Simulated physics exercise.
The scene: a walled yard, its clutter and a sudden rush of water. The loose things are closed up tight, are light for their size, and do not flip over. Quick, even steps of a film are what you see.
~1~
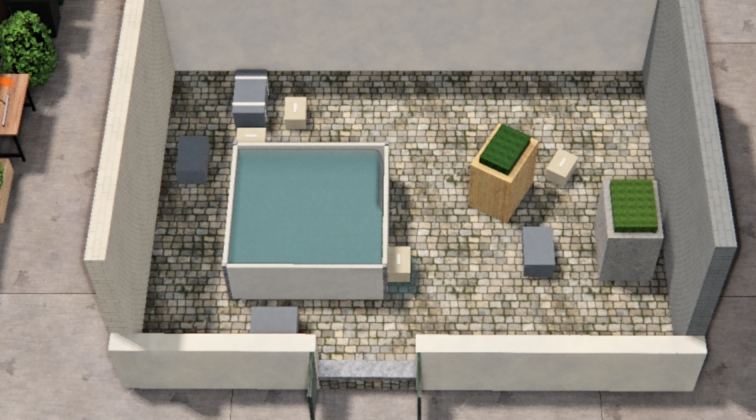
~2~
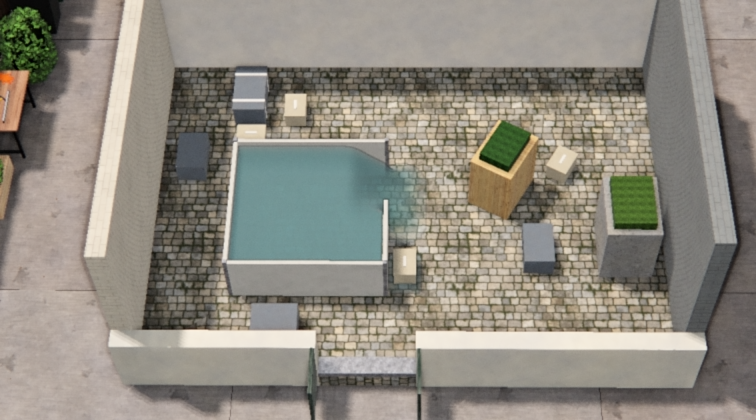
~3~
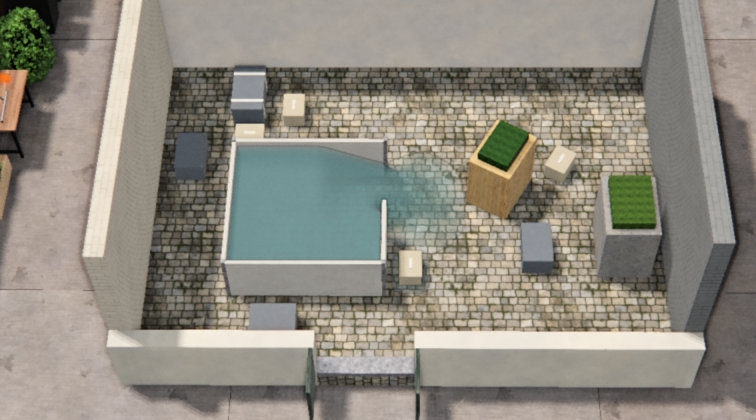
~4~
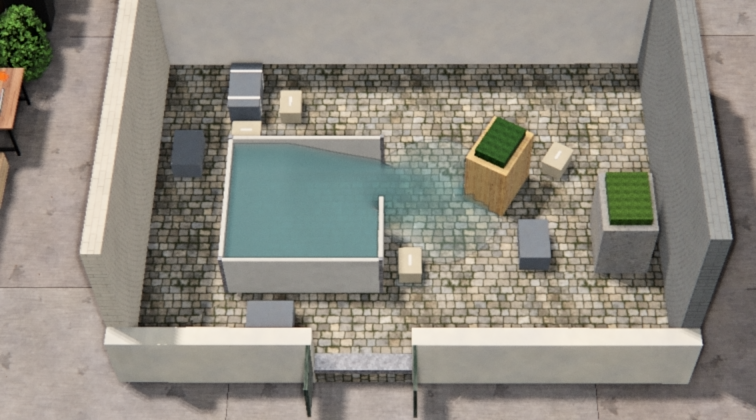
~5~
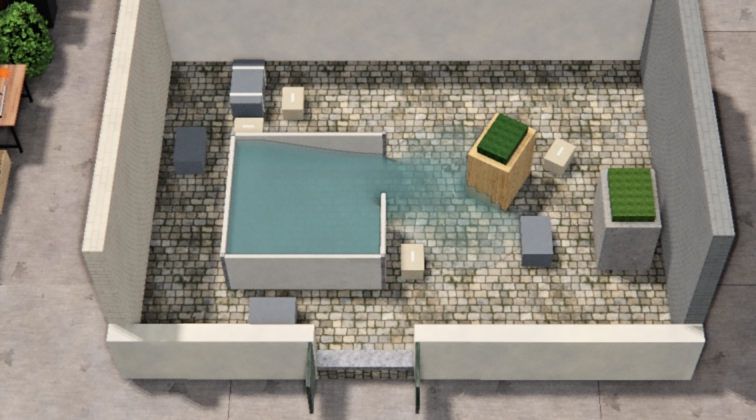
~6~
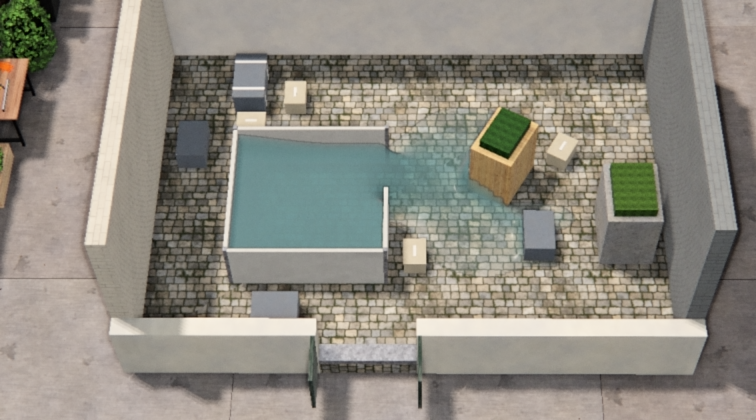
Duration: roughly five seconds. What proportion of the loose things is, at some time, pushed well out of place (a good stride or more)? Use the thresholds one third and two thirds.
I'd put it under one third.
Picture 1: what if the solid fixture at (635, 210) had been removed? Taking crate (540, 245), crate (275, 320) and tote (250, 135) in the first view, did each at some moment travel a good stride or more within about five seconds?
Successively: Moved a long way, never went far, never went far.
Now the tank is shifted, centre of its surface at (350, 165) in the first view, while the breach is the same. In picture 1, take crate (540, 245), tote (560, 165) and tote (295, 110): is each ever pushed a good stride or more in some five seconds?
Object by object, in turn: Travelled a good distance, travelled a good distance, lingered near its place.
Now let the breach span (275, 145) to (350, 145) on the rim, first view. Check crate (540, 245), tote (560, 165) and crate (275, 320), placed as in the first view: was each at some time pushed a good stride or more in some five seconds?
Outcome by item - short of that distance / displaced that far / short of that distance.
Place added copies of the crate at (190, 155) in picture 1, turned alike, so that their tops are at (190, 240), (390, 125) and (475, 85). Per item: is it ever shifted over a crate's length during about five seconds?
Listed in order: Hardly budges, hardly budges, then displaced.
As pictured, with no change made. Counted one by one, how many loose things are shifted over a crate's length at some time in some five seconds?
Count: 2.
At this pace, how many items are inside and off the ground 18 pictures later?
My count is 1.
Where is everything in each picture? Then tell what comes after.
In the first frame, a tote at (399, 260) rests on the ground; a crate at (539, 245) rests on the ground; 0 of 8 have shifted.
In the second frame, a tote at (405, 262) rests on the ground, close to its start; a crate at (539, 242), on the bottom; 1 of 8 have shifted.
In the third frame, a tote at (410, 263) rests on the ground, close to its start; a crate at (537, 242) rests on the ground; 1 of 8 have shifted.
In the fourth frame, a tote at (410, 260) rests on the ground, close to its start; a crate at (534, 238), on the bottom; 1 of 8 have shifted.
In the fifth frame, a tote at (412, 257), on the bottom, close to its start; a crate at (537, 235), on the bottom; 1 of 8 have shifted.
In the sixth frame, a tote at (415, 251) rests on the ground, close to its start; a crate at (539, 229), on the bottom; 1 of 8 have shifted.
A moment on, 1 of 8 are well off their spots; 0 afloat.
Next, 1 of 8 are well off their spots; 1 afloat.
Later, 1 of 8 are well off their spots; 1 afloat.
In the end, 2 of 8 are well off their spots, and 2 have been at some point; 2 afloat.
